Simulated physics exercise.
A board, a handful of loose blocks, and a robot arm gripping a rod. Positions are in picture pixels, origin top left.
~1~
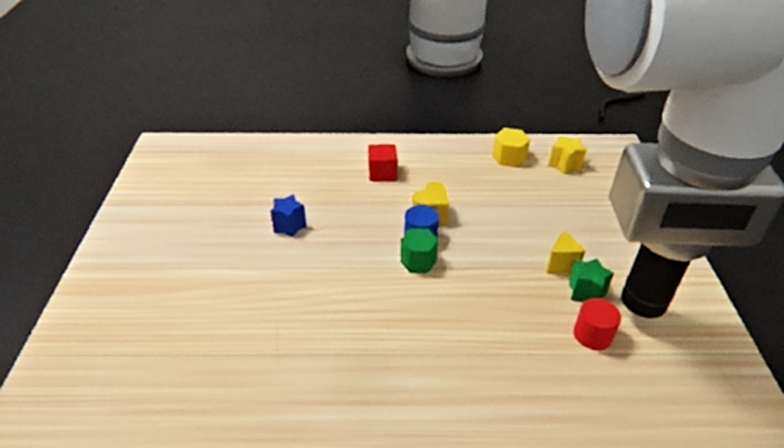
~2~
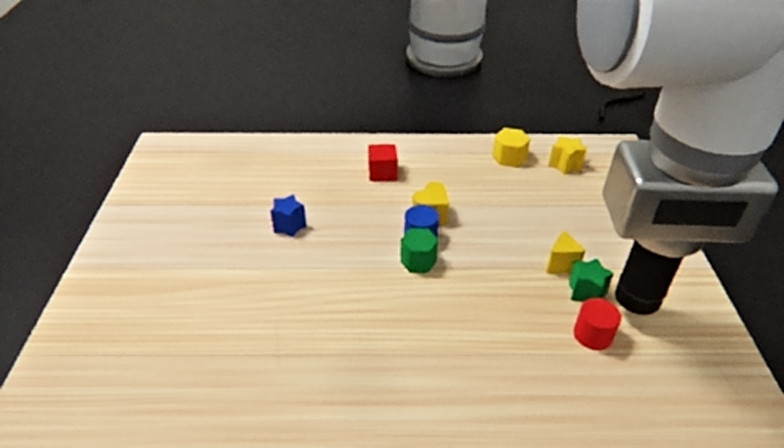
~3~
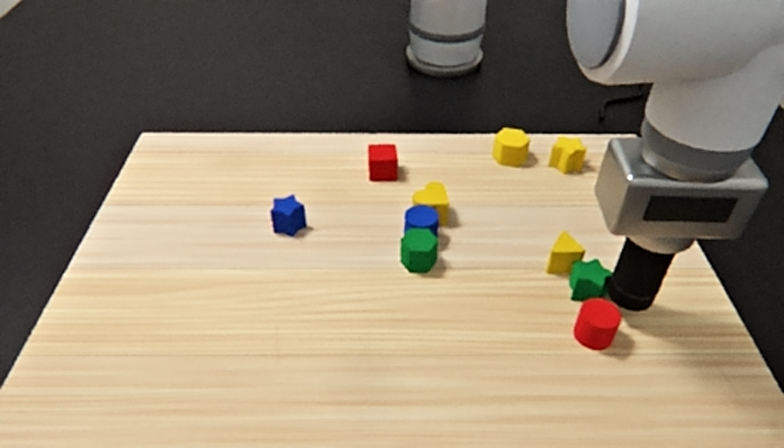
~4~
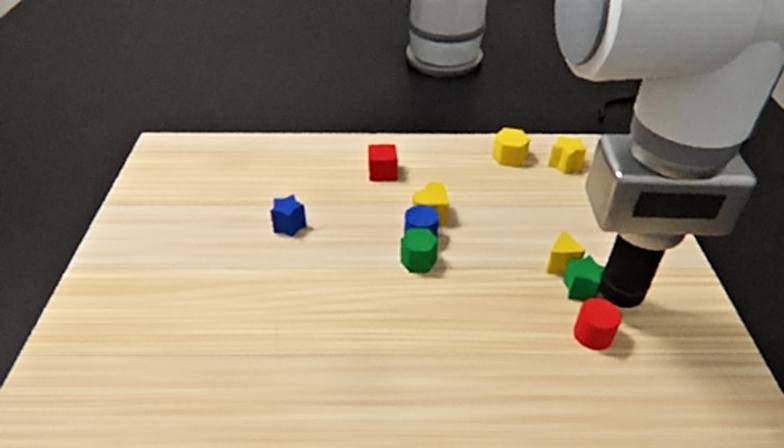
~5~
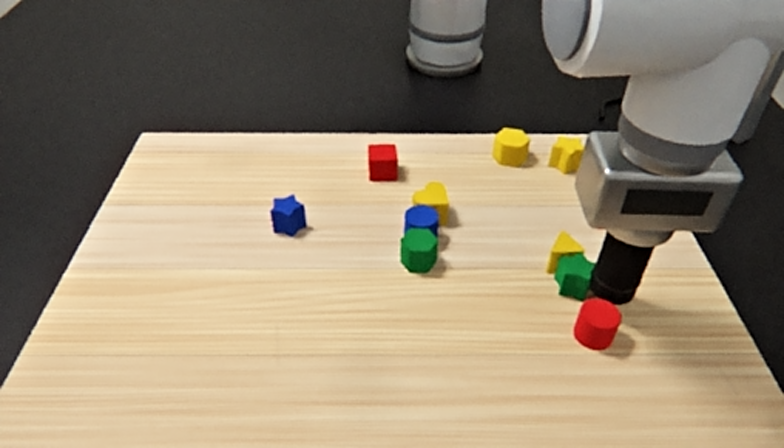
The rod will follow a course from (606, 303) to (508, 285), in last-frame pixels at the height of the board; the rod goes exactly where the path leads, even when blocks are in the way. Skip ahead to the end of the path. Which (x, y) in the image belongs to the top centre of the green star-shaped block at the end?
The point I'd pick in the picture is (493, 240).
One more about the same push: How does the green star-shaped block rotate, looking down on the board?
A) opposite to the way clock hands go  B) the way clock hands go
B
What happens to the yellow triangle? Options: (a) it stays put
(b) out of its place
Correct choice: B.
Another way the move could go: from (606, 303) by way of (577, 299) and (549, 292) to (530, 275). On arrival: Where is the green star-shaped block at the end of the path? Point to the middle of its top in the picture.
Final place: (506, 236).
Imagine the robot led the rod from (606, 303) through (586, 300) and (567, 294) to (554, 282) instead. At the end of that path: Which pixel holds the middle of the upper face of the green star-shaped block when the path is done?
It ends at (527, 245).
The first path, step by step. Halfway along, rod at (560, 279); yellow triangle at (560, 237), turned 15° clockwise; green star-shaped block at (531, 253).
At the end, rod at (511, 271); yellow triangle at (560, 237), turned 15° clockwise; green star-shaped block at (493, 240), turned 30° clockwise; red circle not moved.
